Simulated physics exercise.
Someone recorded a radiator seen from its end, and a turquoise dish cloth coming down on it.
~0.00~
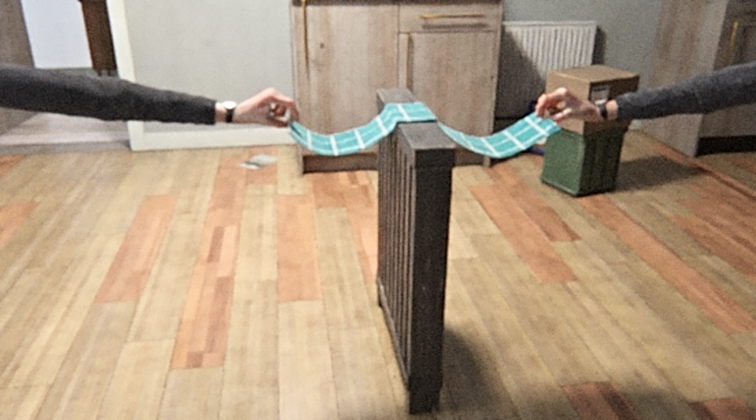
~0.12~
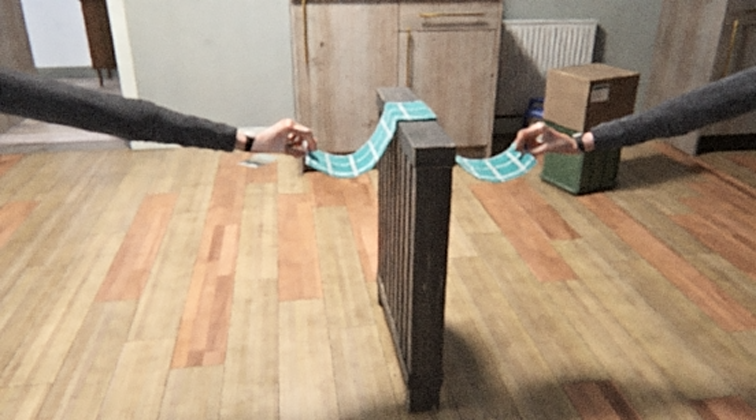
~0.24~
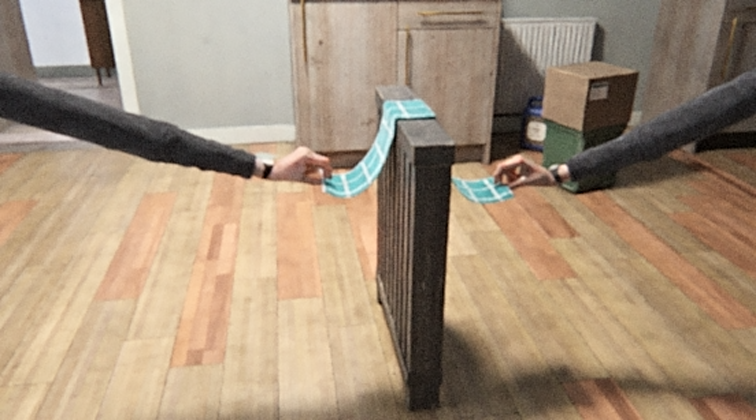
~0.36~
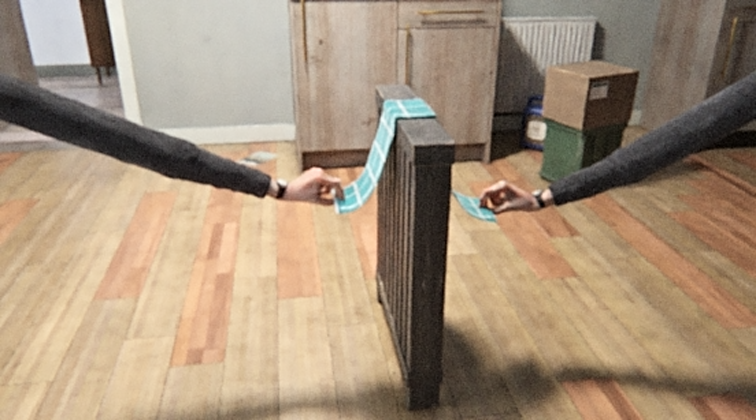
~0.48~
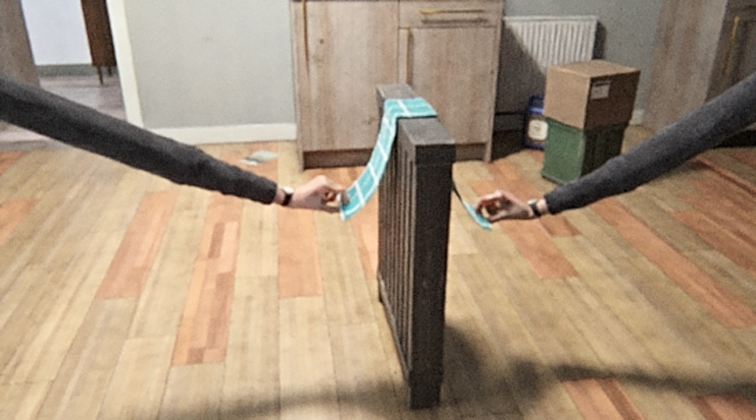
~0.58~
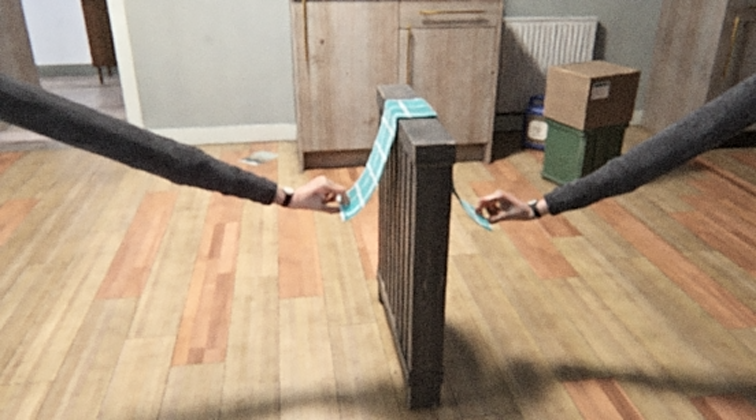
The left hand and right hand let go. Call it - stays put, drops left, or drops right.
Stays put.
By 0.78 s, dish cloth hanging on both sides, left end near (367, 220), right end near (458, 234).
By 0.88 s, dish cloth hanging on both sides, left end near (390, 221), right end near (432, 240).
When it is over, dish cloth hanging on both sides, left end near (390, 221), right end near (425, 241). The turquoise dish cloth hangs there.
